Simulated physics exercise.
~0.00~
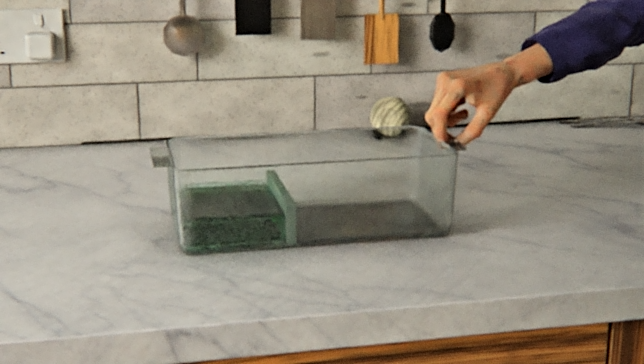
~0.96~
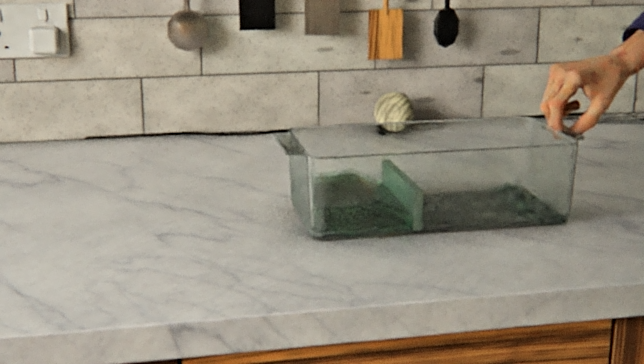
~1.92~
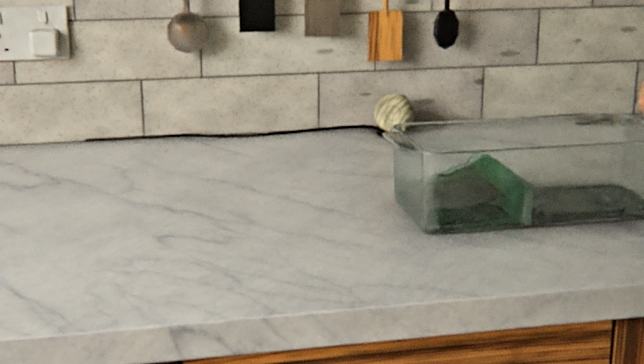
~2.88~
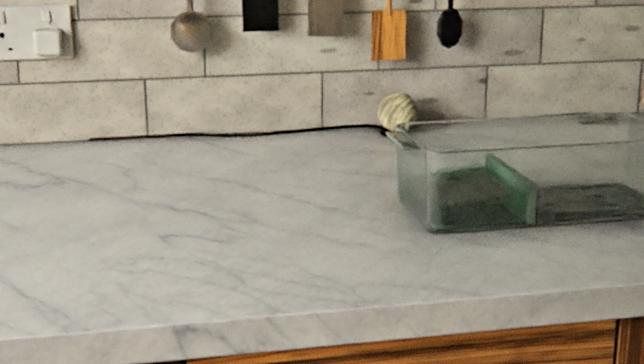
Clear oblong tub with a green divider being pulled right across a marble worktop by a hand, stopping at the right edge.
